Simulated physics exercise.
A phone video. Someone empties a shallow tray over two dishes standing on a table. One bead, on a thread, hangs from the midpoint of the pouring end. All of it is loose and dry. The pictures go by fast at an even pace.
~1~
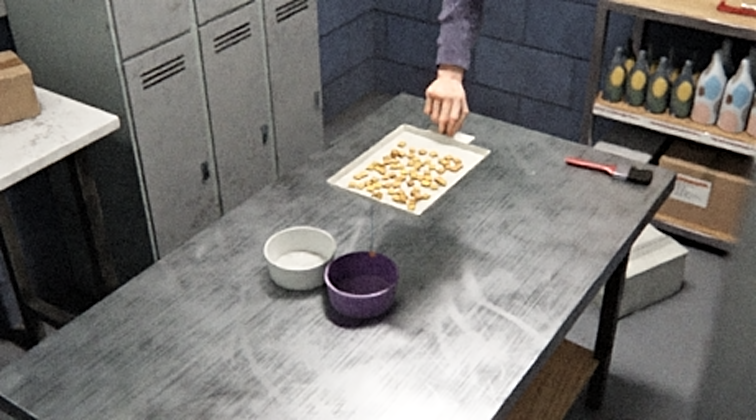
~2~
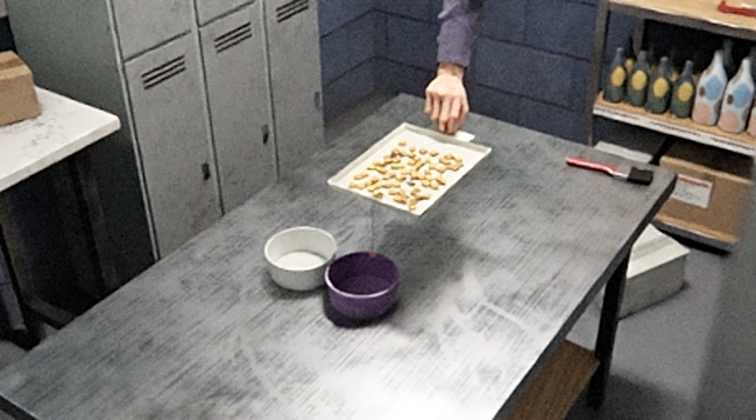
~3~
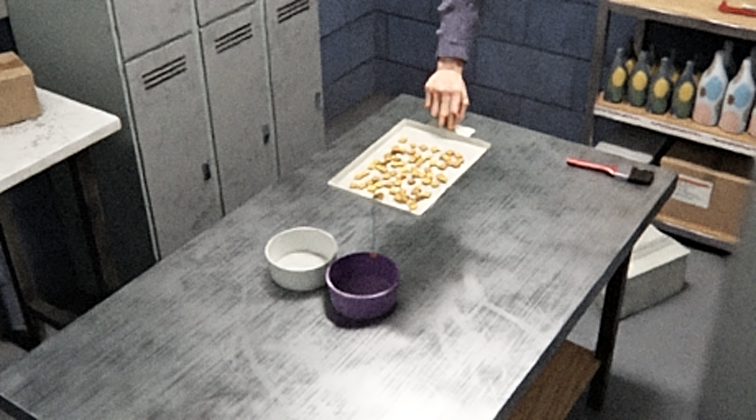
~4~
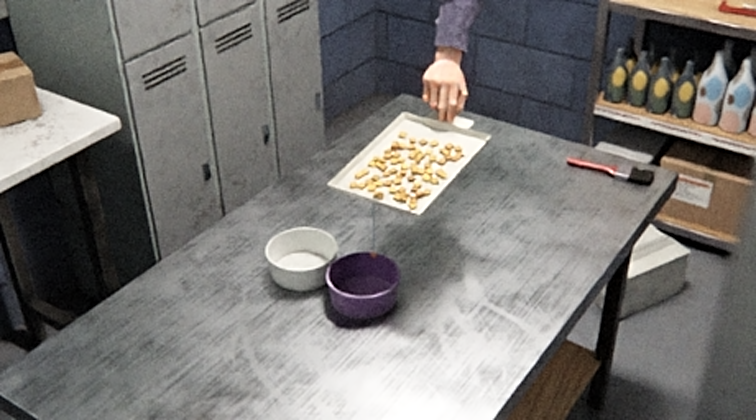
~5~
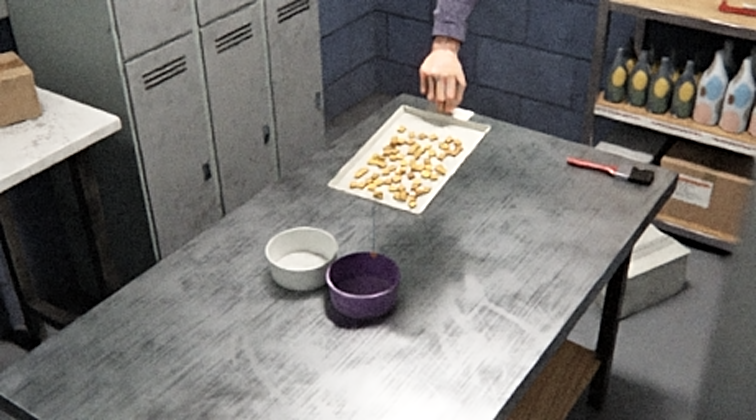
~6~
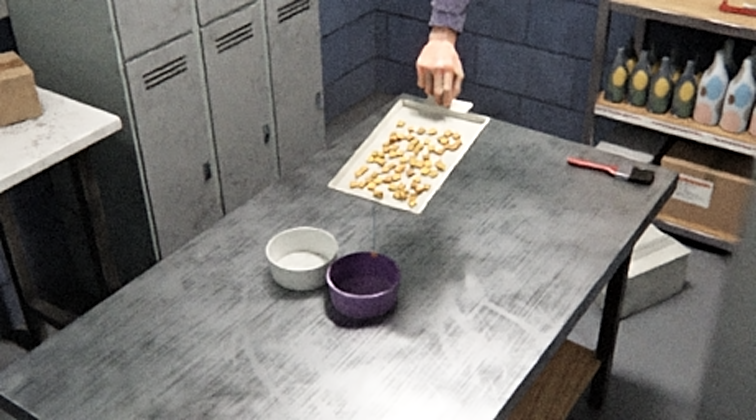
On a dark table in a room with grey lockers, a hand held a shallow tray of small golden pieces behind a white dish and a purple one, slowly tilting it toward its left corner.
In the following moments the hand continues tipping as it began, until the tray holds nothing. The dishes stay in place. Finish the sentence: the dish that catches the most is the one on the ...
... right.
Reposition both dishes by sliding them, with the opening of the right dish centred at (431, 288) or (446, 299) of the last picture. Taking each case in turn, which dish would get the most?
Note: Try one - the dish on the left side; try two - the dish on the left side.
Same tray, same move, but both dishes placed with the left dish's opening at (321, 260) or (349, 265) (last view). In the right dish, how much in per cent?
Near 30 % and 10 %.
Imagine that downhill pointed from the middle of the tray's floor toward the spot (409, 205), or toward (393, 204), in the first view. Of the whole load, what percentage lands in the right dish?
About 30 and 50 percent.
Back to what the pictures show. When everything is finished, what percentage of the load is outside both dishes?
Close to 10 percent, I reckon.
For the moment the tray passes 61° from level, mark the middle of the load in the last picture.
Mark it at roughly (371, 179) in the final frame.
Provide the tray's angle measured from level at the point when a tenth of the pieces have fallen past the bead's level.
Approx. reading: About 100°.
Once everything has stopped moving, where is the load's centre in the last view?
I'd say the middle ends up at about (349, 291).
Shortly afterwards, tray tipped steeply; the whole lot on the tray.
Next, tray tipped past a quarter turn; near two thirds on the tray; a little in the right dish; a little in the left dish; near a quarter in the air.
Some moments later, tray tipped past a quarter turn; near two thirds in the right dish; near a quarter in the left dish; a little outside both; only a few in the air.
In the end, tray tipped past a quarter turn; near two thirds in the right dish; near a quarter in the left dish; a little outside both; only a few in the air.
